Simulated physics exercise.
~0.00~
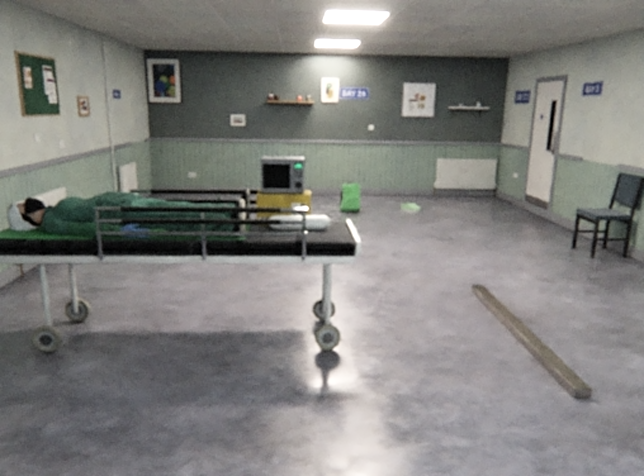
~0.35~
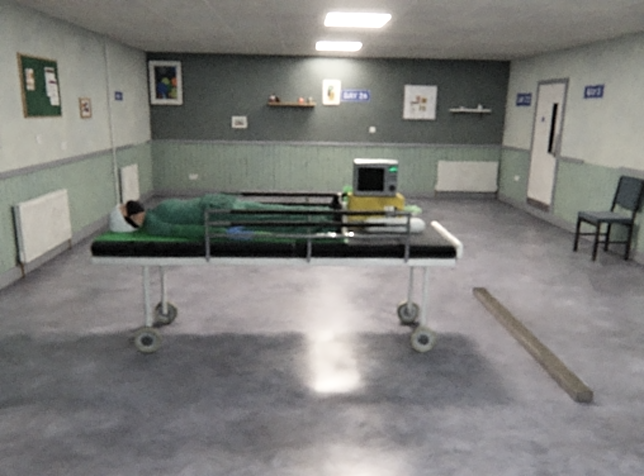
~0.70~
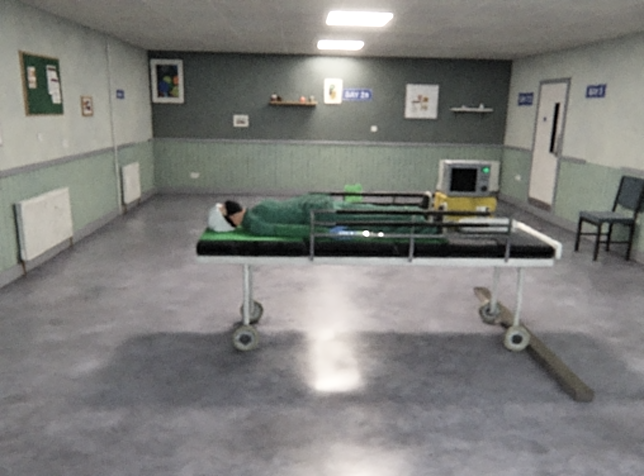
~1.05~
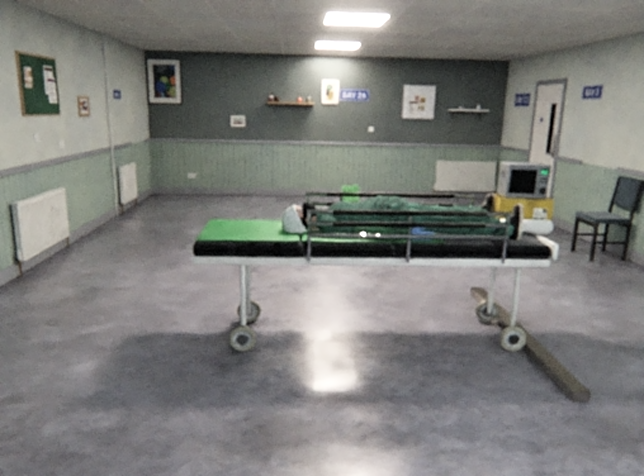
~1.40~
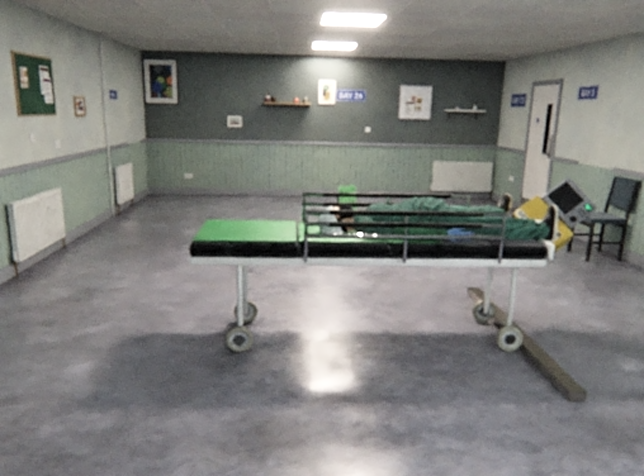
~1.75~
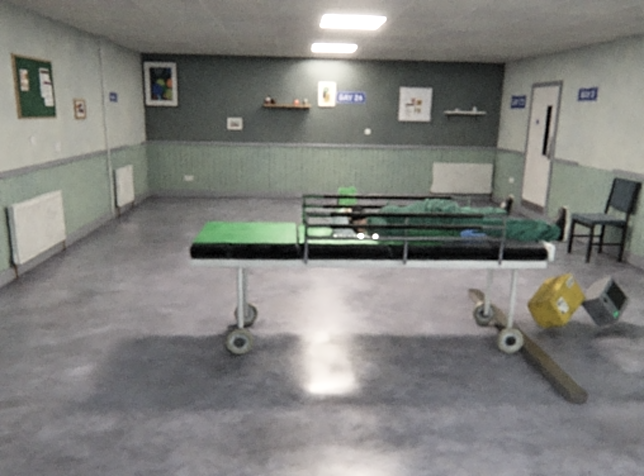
At first, a ward trolley stands at the left of a grey-floored room, carrying a person in green lying down, a white bottle, and a grey monitor upright on a yellow holdall. The trolley rolls right towards a long sill on the floor, its load riding along. It stops level at the sill, but the person, holdall and monitor keep sliding right, leaving the green head end bare. The monitor and holdall then tip over the right end, near a chair. Finally, both tumble down beyond the trolley, the monitor upside down, while the person remains lying at the right end.
